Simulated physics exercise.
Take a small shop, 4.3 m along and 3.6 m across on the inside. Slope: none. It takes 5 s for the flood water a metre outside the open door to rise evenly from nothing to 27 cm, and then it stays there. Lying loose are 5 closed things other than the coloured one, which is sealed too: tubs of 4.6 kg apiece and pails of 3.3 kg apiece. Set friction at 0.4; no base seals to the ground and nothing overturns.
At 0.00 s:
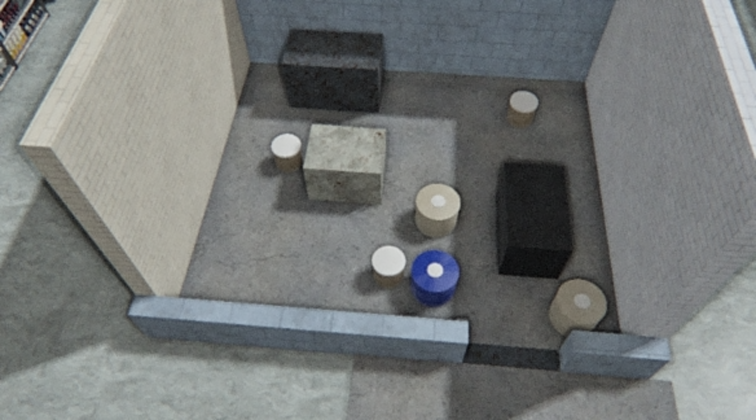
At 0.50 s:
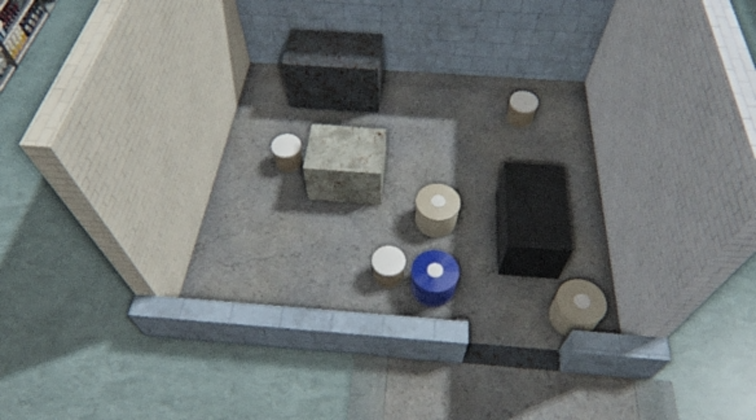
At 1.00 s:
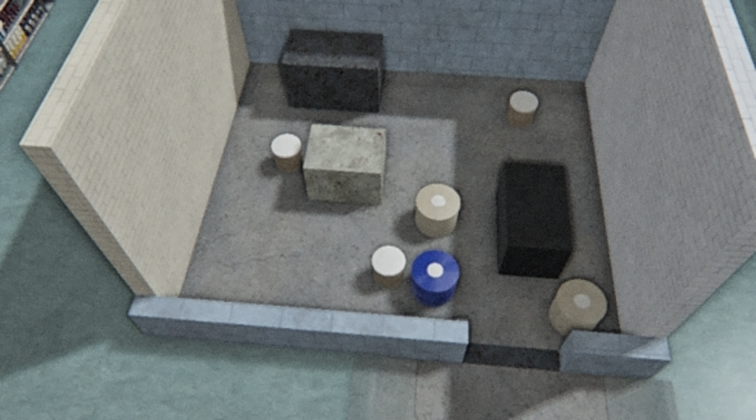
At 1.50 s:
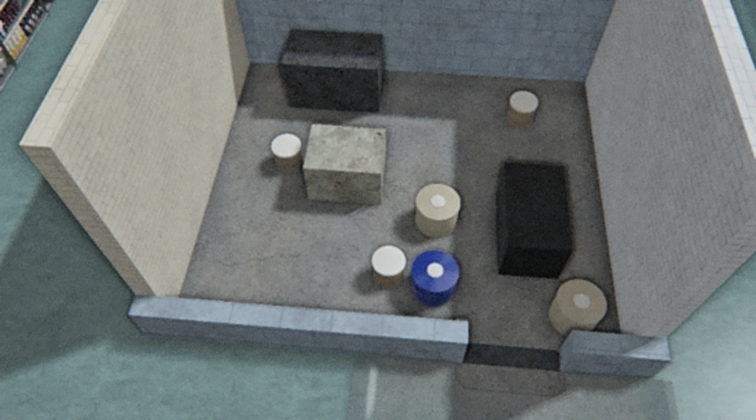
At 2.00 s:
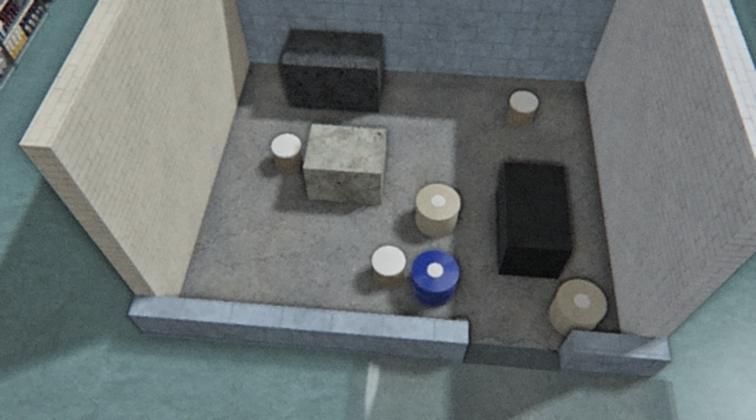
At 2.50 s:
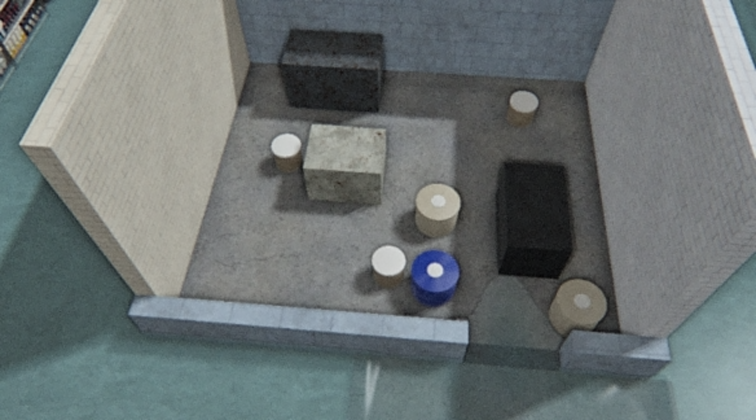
Greenish water spreading outside a small open-topped shop, covering the front path, then entering the doorway as blue and pale tubs stay still.
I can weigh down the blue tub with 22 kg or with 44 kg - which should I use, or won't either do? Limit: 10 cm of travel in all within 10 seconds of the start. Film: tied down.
Go with the heavier one.
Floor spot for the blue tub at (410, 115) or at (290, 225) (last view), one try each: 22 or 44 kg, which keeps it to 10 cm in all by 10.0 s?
In order, both loads succeed and both loads succeed.
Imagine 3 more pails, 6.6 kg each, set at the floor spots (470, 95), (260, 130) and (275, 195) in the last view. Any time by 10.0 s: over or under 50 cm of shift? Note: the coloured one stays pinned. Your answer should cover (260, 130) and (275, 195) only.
Result, in order - falls shy; falls shy.
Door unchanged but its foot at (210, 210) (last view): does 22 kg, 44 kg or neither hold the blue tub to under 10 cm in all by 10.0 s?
Lab note: Upper mass required.
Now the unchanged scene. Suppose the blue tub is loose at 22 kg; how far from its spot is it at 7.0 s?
I'd put it at about 20 cm.
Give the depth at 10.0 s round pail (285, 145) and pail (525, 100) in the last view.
Depths: Near 4 cm, then near 12 cm.
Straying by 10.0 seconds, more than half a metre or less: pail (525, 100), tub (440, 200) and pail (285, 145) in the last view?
Listed order gives above limit, above limit, within limit.
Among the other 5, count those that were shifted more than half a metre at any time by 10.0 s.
That adds up to 2.
After 3.5 s the blue tub would be 0 cm from its start with 22 kg and 0 cm from its start with 44 kg; 2 cm of water round it then.
After 4.5 s the blue tub would be 0 cm from its start with 22 kg and 0 cm from its start with 44 kg; 4 cm of water round it then.
After 7.0 s the blue tub would be 19 cm from its start with 22 kg and 0 cm from its start with 44 kg; 7 cm of water round it then.
After 10.0 s the blue tub would be 19 cm from its start with 22 kg and 0 cm from its start with 44 kg; 8 cm of water round it then.
